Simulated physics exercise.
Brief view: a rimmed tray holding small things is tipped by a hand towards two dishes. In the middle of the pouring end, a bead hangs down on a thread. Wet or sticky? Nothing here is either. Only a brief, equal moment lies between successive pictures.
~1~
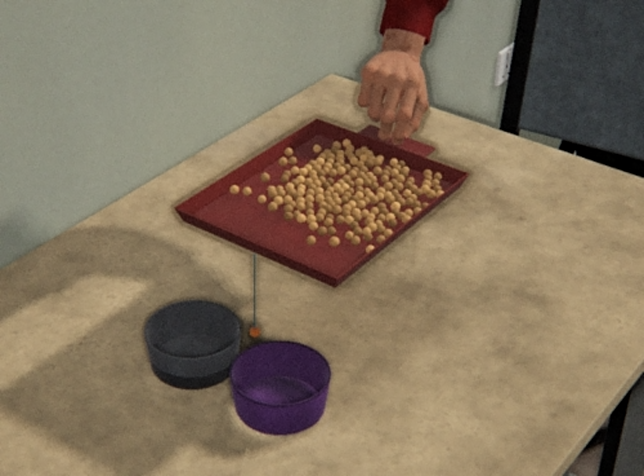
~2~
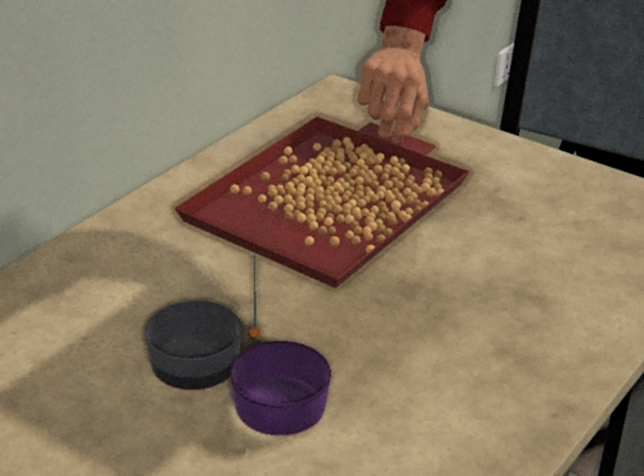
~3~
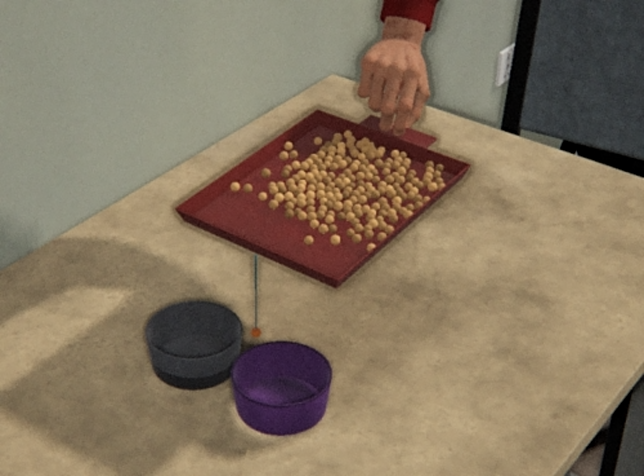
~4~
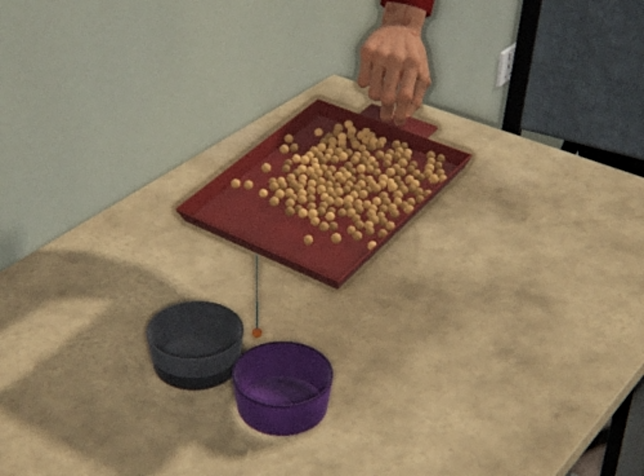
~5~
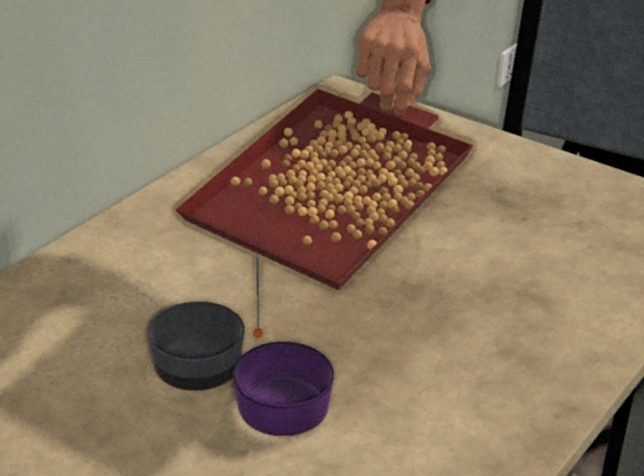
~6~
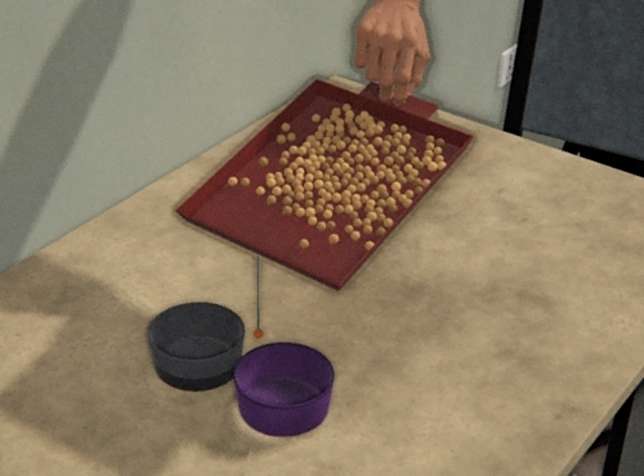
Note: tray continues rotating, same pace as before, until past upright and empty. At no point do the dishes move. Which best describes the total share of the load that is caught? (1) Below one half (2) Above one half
Above one half.
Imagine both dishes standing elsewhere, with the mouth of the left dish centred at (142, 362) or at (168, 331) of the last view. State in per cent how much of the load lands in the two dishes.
Roughly 20% first, roughly 60% second.
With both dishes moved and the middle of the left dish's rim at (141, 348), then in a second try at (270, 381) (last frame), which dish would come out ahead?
Right side first, Left side second.
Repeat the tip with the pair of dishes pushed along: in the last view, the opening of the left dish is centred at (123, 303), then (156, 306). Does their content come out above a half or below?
For the two tries in order: Not as much as half, not as much as half.
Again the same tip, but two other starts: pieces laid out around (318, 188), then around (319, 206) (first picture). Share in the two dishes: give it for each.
About 70 and 70 per cent.
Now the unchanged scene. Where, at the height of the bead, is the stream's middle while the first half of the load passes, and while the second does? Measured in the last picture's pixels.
Roughly at (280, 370) first, and then at (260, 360).
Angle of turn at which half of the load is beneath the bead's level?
Angle reached: About 80°.
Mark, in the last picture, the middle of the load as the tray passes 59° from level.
Look close to (282, 260) in the last picture.
Shortly afterwards, tray tipped steeply; near two thirds on the tray; a little in the right dish; only a few in the left dish; a little outside both; a little in the air.
Next, tray tipped past a quarter turn; near half in the right dish; near a quarter in the left dish; near a third outside both; only a few in the air.
Some moments later, tray tipped past a quarter turn; near half in the right dish; near a quarter in the left dish; near a third outside both.
In the end, tray tipped past a quarter turn; near half in the right dish; near a quarter in the left dish; near a third outside both.
